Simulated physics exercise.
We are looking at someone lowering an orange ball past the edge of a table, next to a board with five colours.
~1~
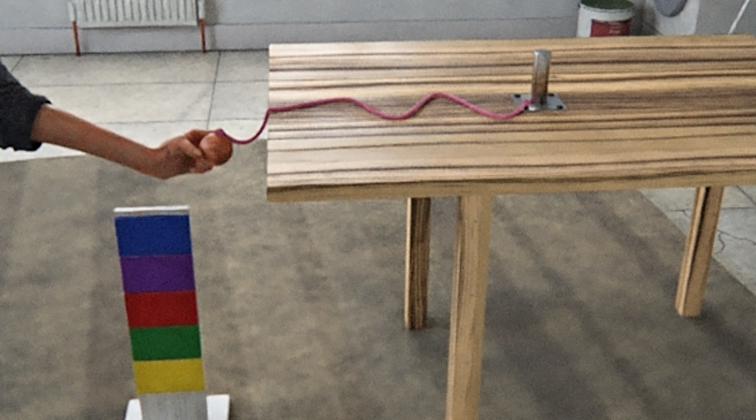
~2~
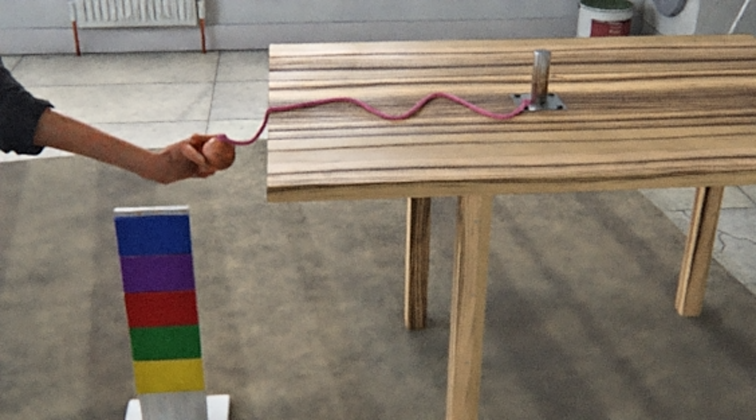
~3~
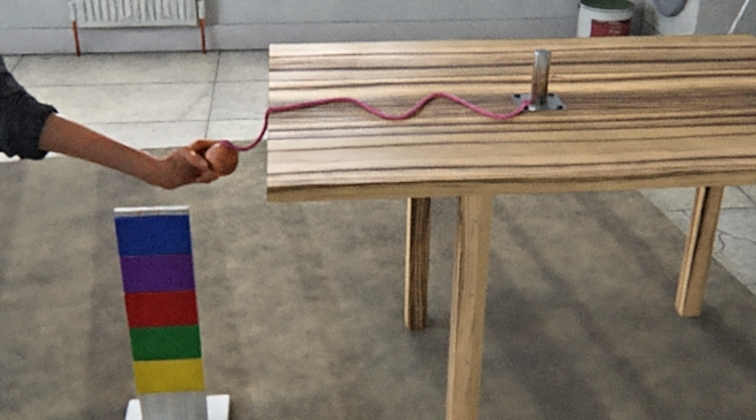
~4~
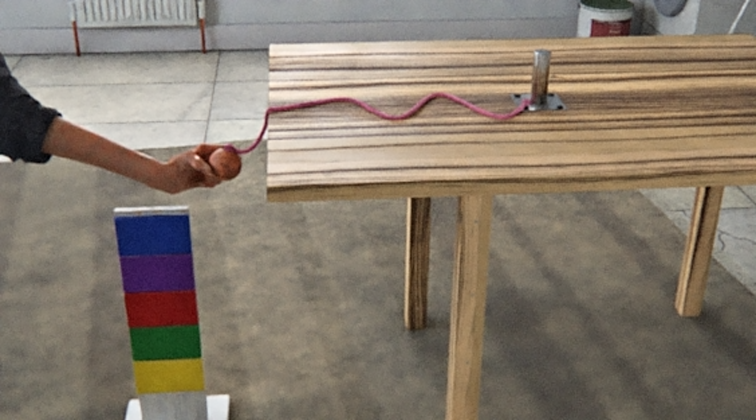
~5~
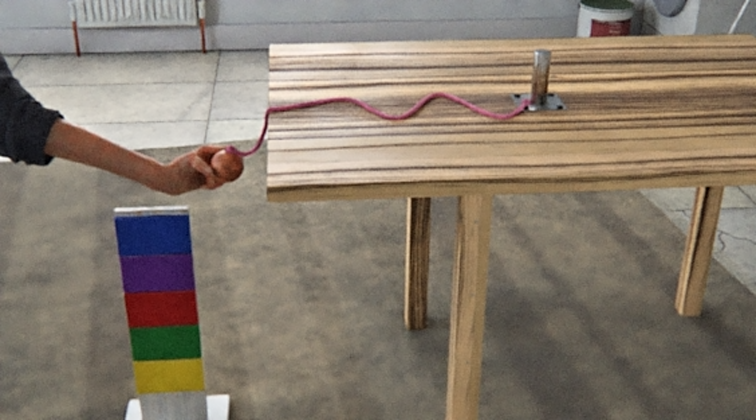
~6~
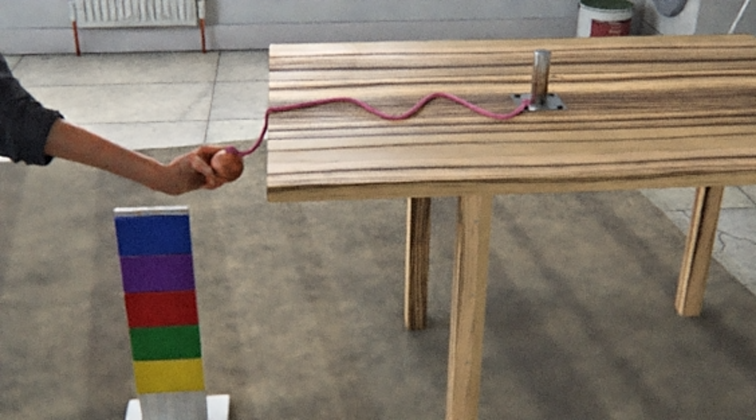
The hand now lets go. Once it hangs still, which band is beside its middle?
Its centre hangs level with the red band.
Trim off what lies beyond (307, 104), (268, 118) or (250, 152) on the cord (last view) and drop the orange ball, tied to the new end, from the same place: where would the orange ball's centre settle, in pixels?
Near (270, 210), (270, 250) and (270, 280).
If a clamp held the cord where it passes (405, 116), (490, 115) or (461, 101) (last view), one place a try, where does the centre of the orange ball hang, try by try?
In that order: (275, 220), (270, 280) and (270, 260).
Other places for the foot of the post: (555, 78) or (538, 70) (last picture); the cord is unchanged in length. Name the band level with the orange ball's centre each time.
Try by try: Purple; purple.
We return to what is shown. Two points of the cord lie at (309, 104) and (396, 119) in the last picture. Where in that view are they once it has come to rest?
Near (271, 188) and (302, 109).
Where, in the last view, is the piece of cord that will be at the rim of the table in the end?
That spot is around (372, 110).
A little later, ball near (269, 281); level with purple.
Next, ball near (269, 294); level with red.
When it is over, ball near (274, 298); level with red. Its middle rests at the red band.
